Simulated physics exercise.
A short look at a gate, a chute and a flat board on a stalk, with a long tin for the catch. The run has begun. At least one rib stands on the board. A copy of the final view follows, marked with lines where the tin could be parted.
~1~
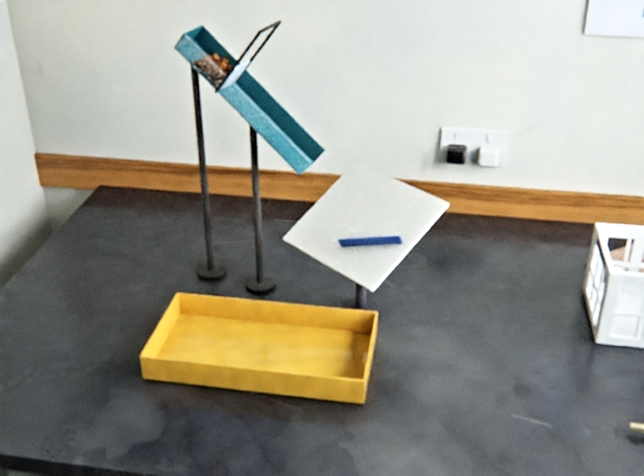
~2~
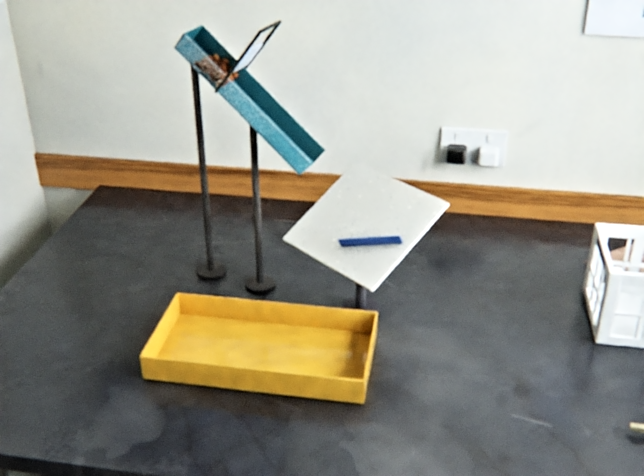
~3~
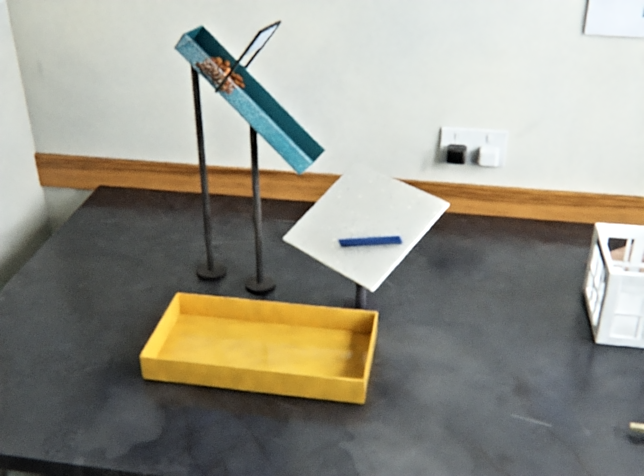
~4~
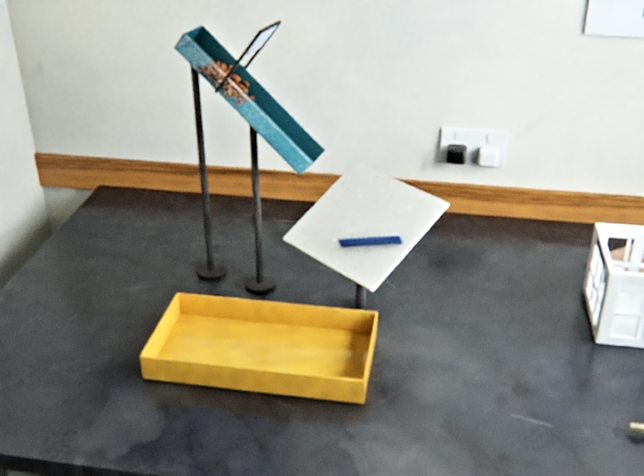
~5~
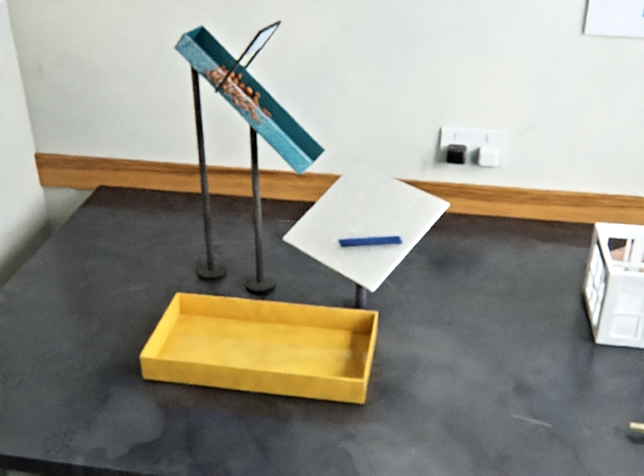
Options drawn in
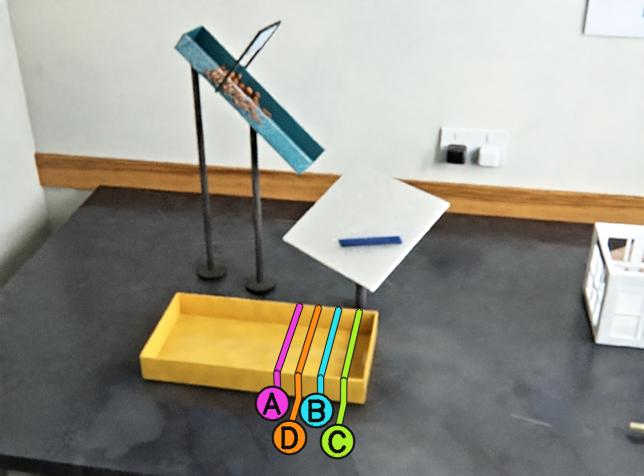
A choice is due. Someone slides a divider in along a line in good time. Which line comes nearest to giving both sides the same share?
The answer is line A.
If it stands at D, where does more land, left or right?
The left side.
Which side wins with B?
The left side.
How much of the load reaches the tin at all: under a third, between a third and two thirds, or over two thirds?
Between a third and two thirds.
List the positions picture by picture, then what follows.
In the first picture, load behind the gate (222, 69), bits of dog kibble; lip of the chute (307, 169), sloping fairly steeply.
In the second picture, middle of the board (363, 221), tilted fairly steeply; middle of its low edge (325, 263); of its high edge (400, 181).
In the third picture, front corners of the tin (140, 356) and (364, 381), empty; front of the load (241, 86).
In the fourth picture, middle of the load (223, 81); its front (252, 98), roughly a quarter of the way to the lip; rib from (400, 236) to (338, 240).
In the fifth picture, middle of the load (230, 88); its front (268, 115), roughly half of the way to the lip.
On the marked copy, line A crosses the front rim at (277, 371); line B crosses the front rim at (320, 376); line C crosses the front rim at (344, 379); line D crosses the front rim at (298, 374).
With A, of what is caught, roughly half on the left of the divider, roughly half on the right.
With B, of what is caught, almost all on the left of the divider, just a few on the right.
With C, of what is caught, every piece on the left of the divider, not one piece on the right.
With D, of what is caught, almost all on the left of the divider, just a few on the right.
